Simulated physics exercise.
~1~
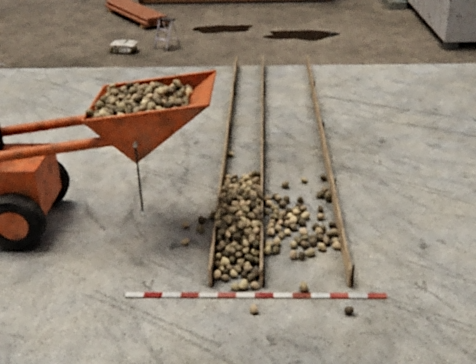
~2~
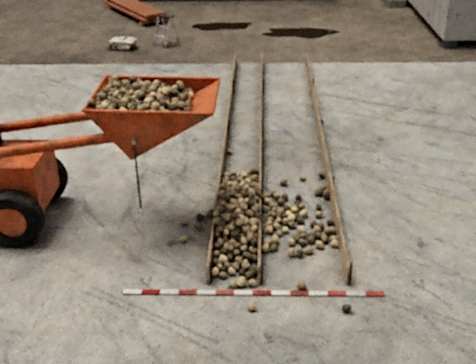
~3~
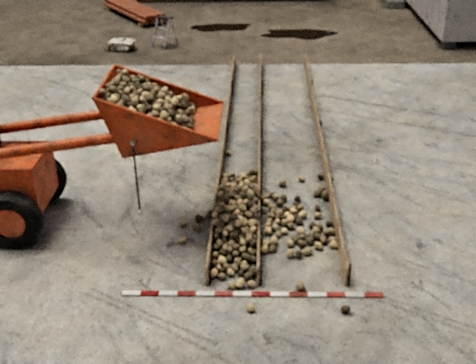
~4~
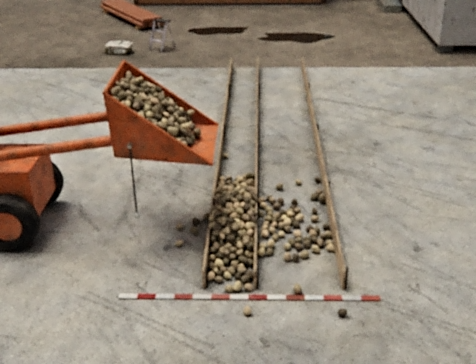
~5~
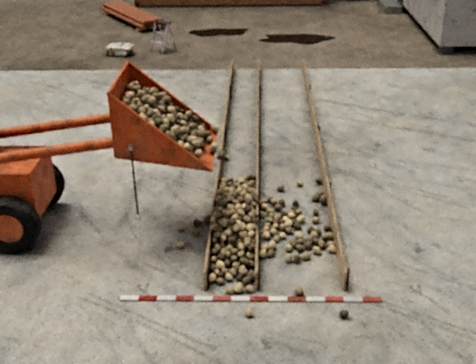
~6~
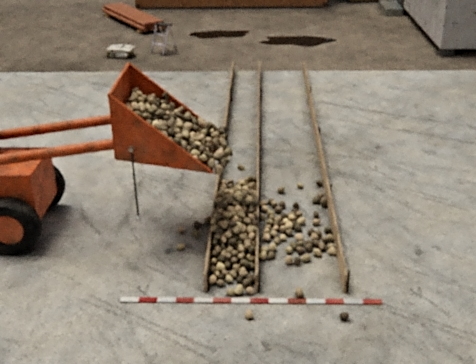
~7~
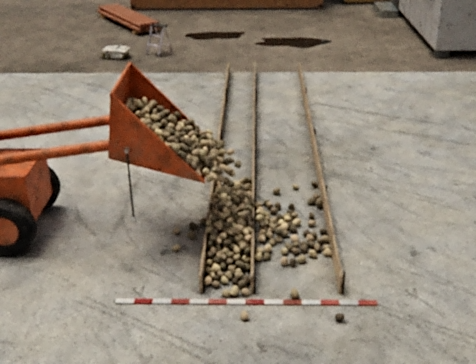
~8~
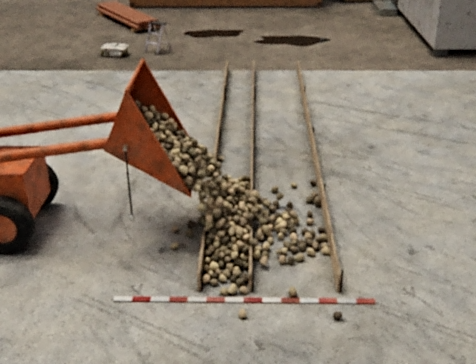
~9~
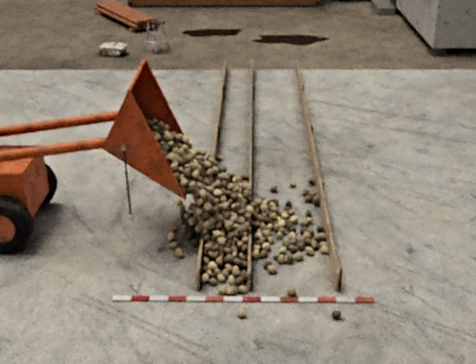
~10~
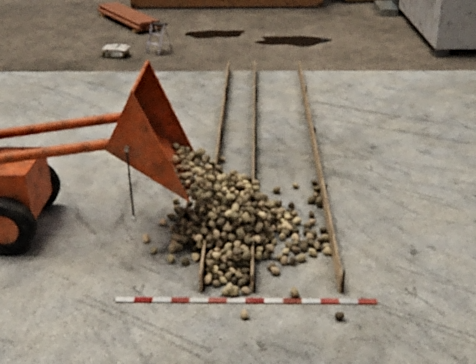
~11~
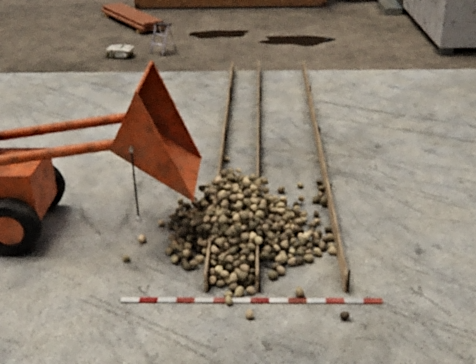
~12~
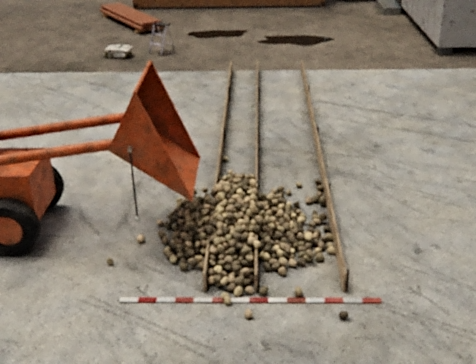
On a concrete floor, an orange loader's bucket tips rightward, spilling stones over an earlier pile and across low boards, ending empty.
